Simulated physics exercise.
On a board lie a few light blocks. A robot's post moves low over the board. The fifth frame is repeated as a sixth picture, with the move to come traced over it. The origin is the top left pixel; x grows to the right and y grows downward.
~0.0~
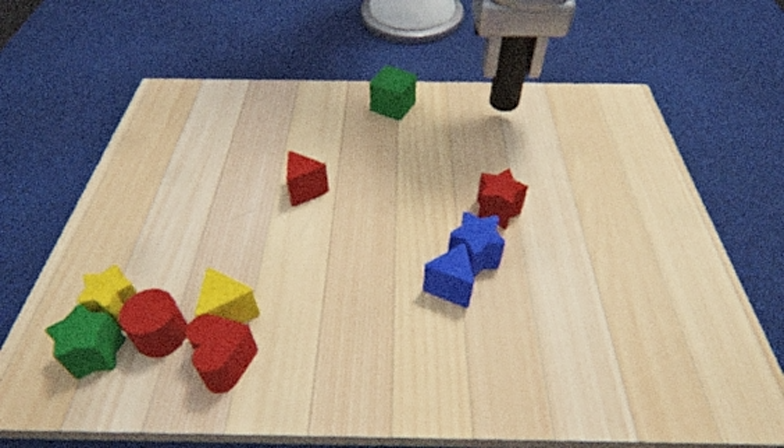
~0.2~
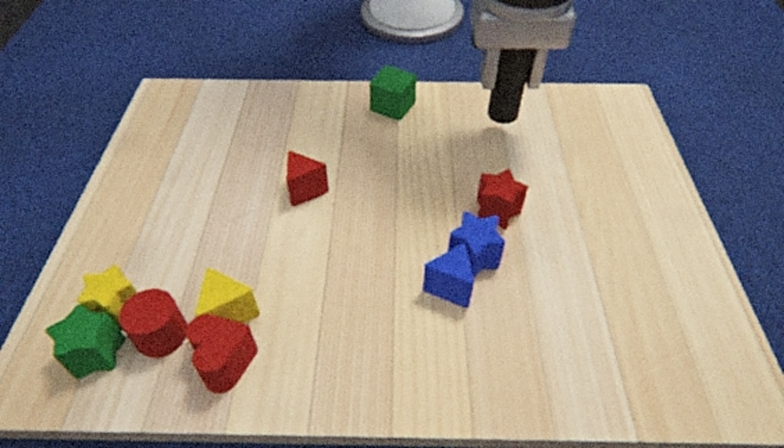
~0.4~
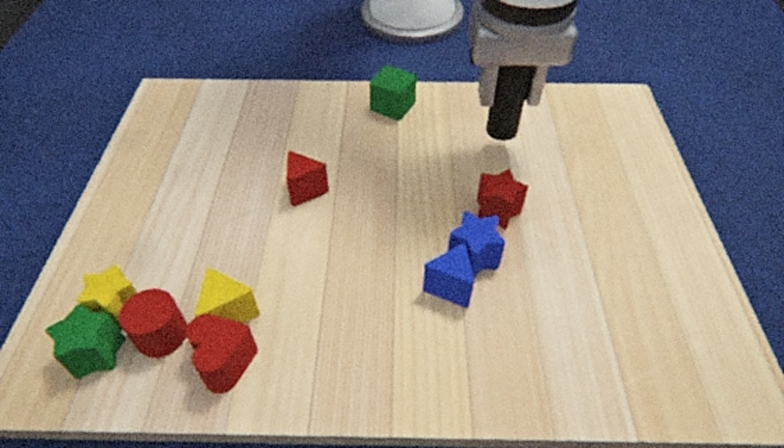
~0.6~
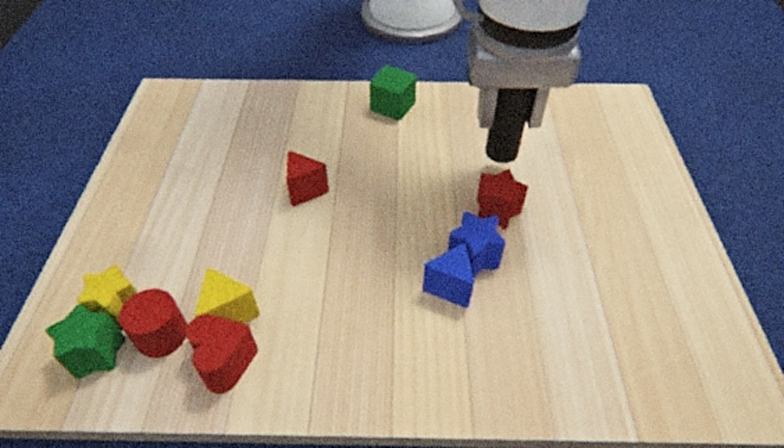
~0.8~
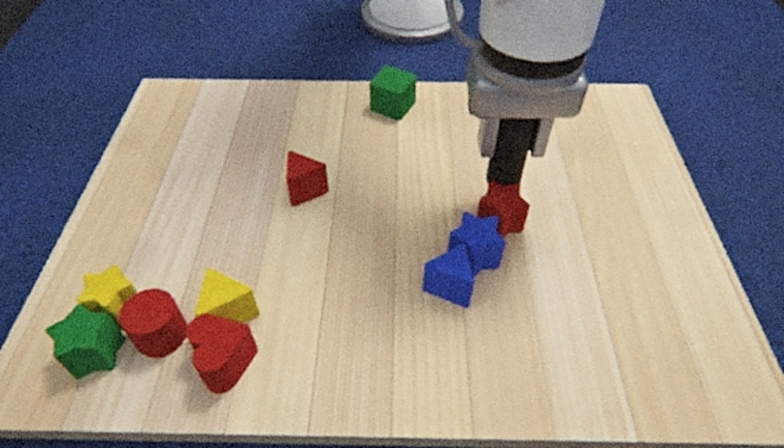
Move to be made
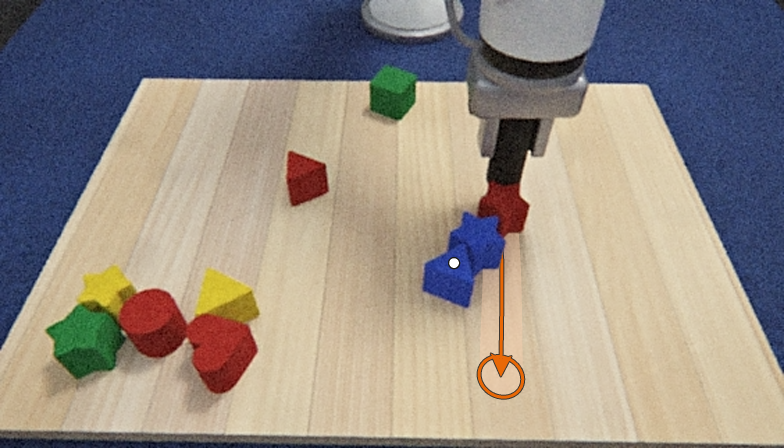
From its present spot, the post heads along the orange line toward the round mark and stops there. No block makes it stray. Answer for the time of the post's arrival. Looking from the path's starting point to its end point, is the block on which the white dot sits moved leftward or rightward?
Answer: Right.
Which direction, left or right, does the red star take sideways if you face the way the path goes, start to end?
Left.
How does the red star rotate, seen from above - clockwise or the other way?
Top view: Counterclockwise.
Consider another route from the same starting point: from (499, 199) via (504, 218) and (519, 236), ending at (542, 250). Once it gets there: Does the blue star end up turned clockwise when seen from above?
Final answer: Yes.
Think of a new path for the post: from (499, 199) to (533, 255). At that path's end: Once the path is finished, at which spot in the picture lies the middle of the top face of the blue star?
It should be at about (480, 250).
Path on the board, from (499, 199) directly to (501, 376); the dot is on the blue triangular piece.
The first path, step by step. One third of the way, post at (506, 232); blue triangular piece at (438, 270), turned 25° anticlockwise; blue star at (477, 258), turned 85° clockwise; red star at (520, 252), turned 20° anticlockwise.
Two thirds of the way, post at (506, 291); blue triangular piece at (428, 271), turned 15° clockwise; blue star at (470, 292); red star at (541, 308), turned 50° anticlockwise.
At the end, post at (506, 361); blue triangular piece at (427, 271), turned 15° clockwise; blue star at (464, 307), turned 170° clockwise; red star at (554, 332), turned 100° anticlockwise.
